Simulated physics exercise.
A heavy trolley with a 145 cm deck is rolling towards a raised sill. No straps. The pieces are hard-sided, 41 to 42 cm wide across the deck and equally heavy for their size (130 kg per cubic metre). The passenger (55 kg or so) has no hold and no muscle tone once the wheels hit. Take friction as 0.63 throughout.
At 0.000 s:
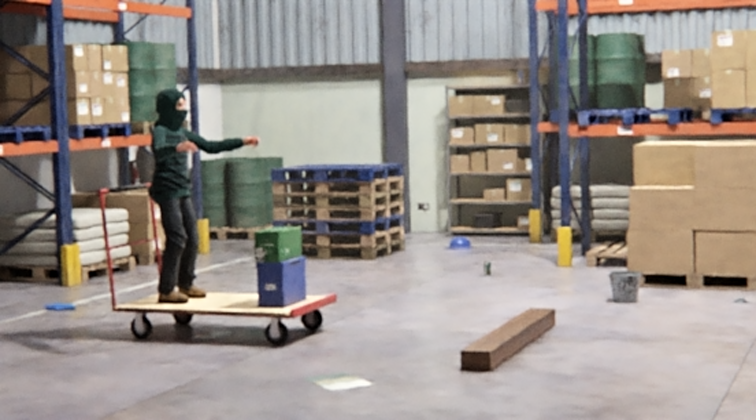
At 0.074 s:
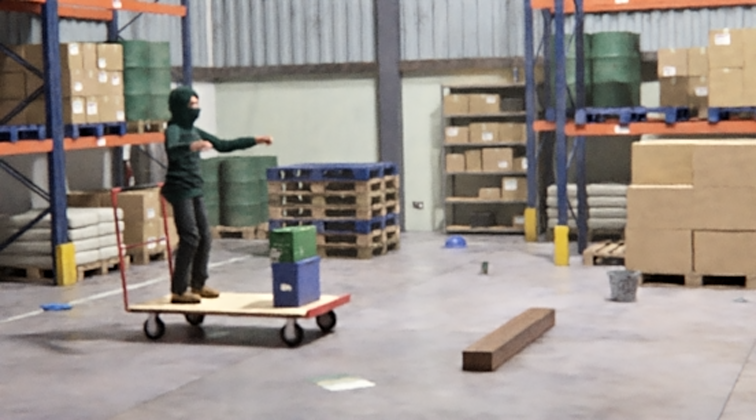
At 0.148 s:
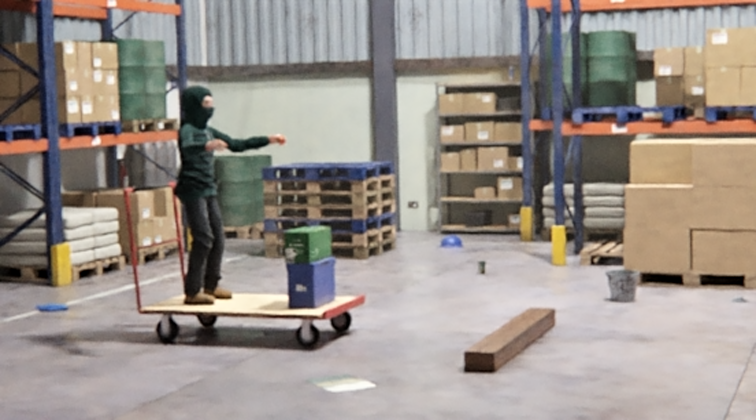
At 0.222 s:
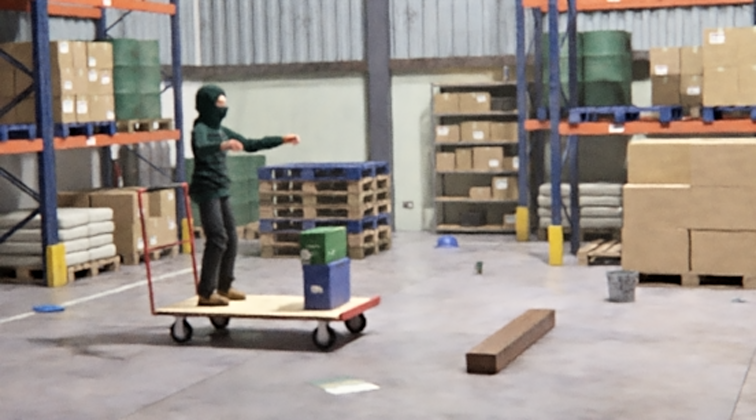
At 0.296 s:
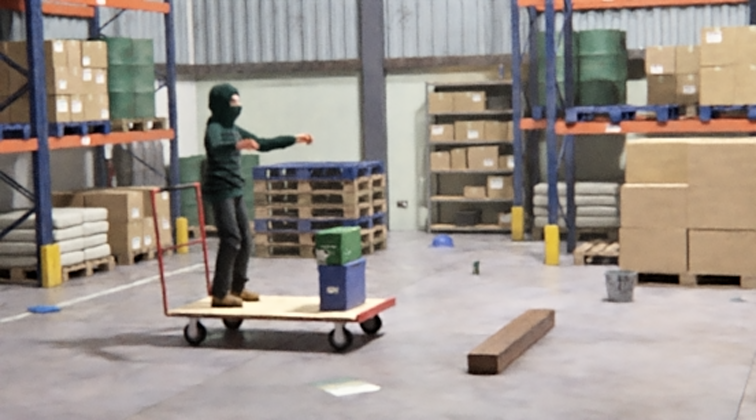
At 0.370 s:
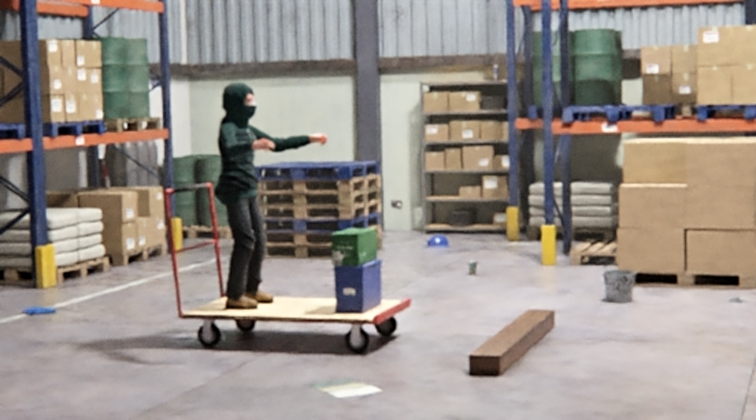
The footage shows a hooded figure in dark clothing standing with arms outstretched on a flat cart as it rolls steadily rightward across a warehouse floor, carrying a green box stacked on a blue one, toward a long brown beam.
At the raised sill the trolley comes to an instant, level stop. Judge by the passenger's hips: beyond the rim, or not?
At this pace the passenger's hips stay behind the front rim.
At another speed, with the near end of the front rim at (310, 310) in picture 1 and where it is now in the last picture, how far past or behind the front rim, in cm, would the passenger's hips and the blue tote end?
In that case hips 90 behind, blue 30 past.
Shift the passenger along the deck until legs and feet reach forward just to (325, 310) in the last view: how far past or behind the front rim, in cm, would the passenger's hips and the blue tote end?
In that case hips 100 past, blue 30 past.
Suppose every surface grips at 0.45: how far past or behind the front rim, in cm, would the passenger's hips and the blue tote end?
Then hips 90 behind, blue 30 behind.
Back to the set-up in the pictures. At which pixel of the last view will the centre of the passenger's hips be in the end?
At about (502, 289).
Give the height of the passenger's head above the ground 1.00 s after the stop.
Some 40 cm up.
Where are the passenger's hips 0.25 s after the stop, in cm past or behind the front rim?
Some 75 cm behind it.
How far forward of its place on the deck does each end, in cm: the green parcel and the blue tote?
Green 85, blue 55.
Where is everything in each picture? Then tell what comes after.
Hips (171, 189), green parcel (278, 244), rim corner (291, 313); 149 cm still to roll, in the first picture.
Hips (184, 188), green parcel (293, 244), rim corner (307, 313); 136 cm still to roll, in the second picture.
Hips (197, 188), green parcel (308, 244), rim corner (324, 315); 124 cm still to roll, in the third picture.
Hips (210, 188), green parcel (323, 245), rim corner (341, 316); 111 cm still to roll, in the fourth picture.
Hips (224, 188), green parcel (339, 246), rim corner (358, 317); 98 cm still to roll, in the fifth picture.
Hips (238, 189), green parcel (355, 247), rim corner (375, 319); 86 cm still to roll. Speed about 1.7 m/s, in the sixth picture.
The wheels strike at 0.87 s.
After 1.12 s the passenger's hips are 76 cm behind the rim, near (406, 225) in the last picture's view.
After 1.42 s the passenger's hips are 53 cm behind the rim, near (438, 250) in the last picture's view.
After 1.87 s the passenger's hips are 8 cm behind the rim, near (502, 287) in the last picture's view.
Final state at 2.1 s, past the rim, green parcel and blue tote; behind it, the passenger's hips.
